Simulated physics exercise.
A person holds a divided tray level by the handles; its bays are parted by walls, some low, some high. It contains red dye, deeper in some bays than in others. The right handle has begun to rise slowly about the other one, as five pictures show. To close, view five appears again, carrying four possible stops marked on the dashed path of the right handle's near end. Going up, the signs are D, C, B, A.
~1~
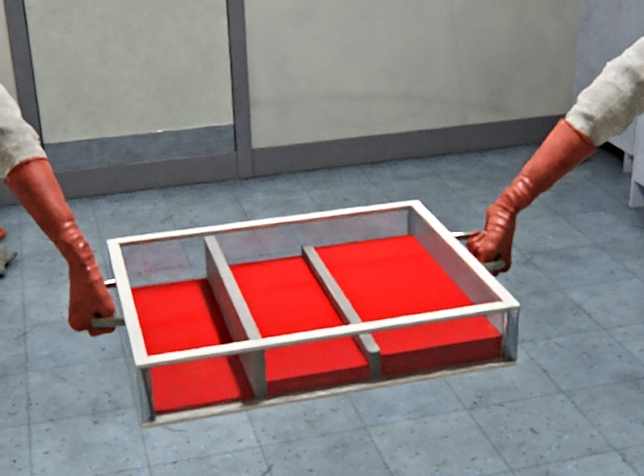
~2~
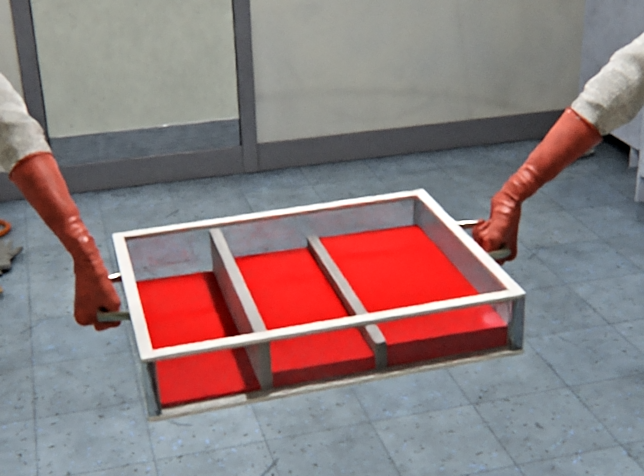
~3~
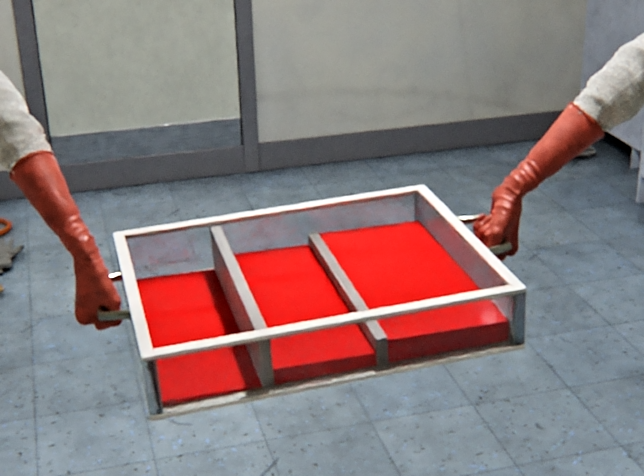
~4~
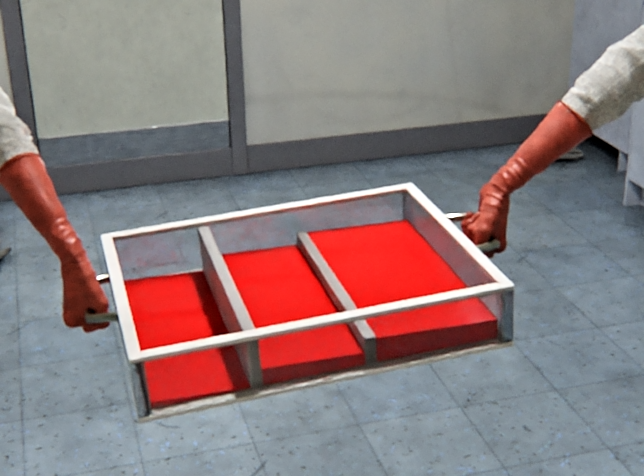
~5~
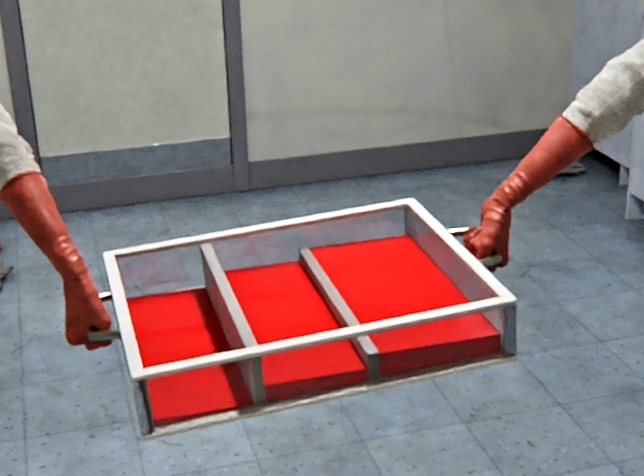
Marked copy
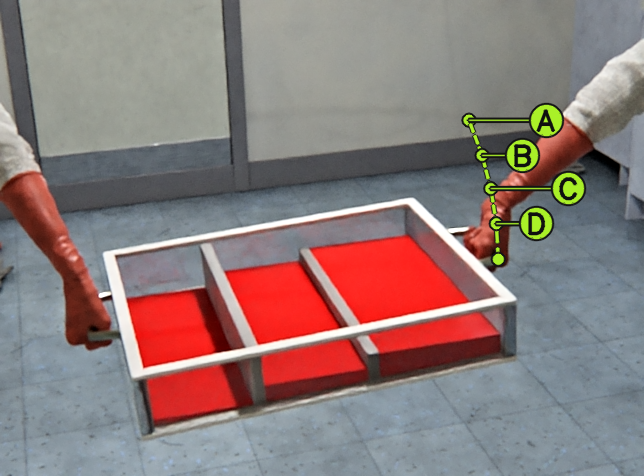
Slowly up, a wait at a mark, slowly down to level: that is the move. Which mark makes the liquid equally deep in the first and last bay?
It is A.
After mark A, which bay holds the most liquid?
It is the middle one.
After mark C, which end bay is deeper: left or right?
The right end bay.
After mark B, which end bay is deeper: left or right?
The right one.
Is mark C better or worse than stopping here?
Mark C is better.
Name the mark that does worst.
D it is.
On the marked copy, A at (468, 120); B at (482, 155); C at (490, 188); D at (496, 223).
For mark A, the two end bays stand about equally deep; nothing spills.
For mark B, the right end bay stands much deeper than the other; nothing spills.
For mark C, the right end bay stands much deeper than the other; nothing spills.
For mark D, the right end bay stands much deeper than the other; nothing spills.
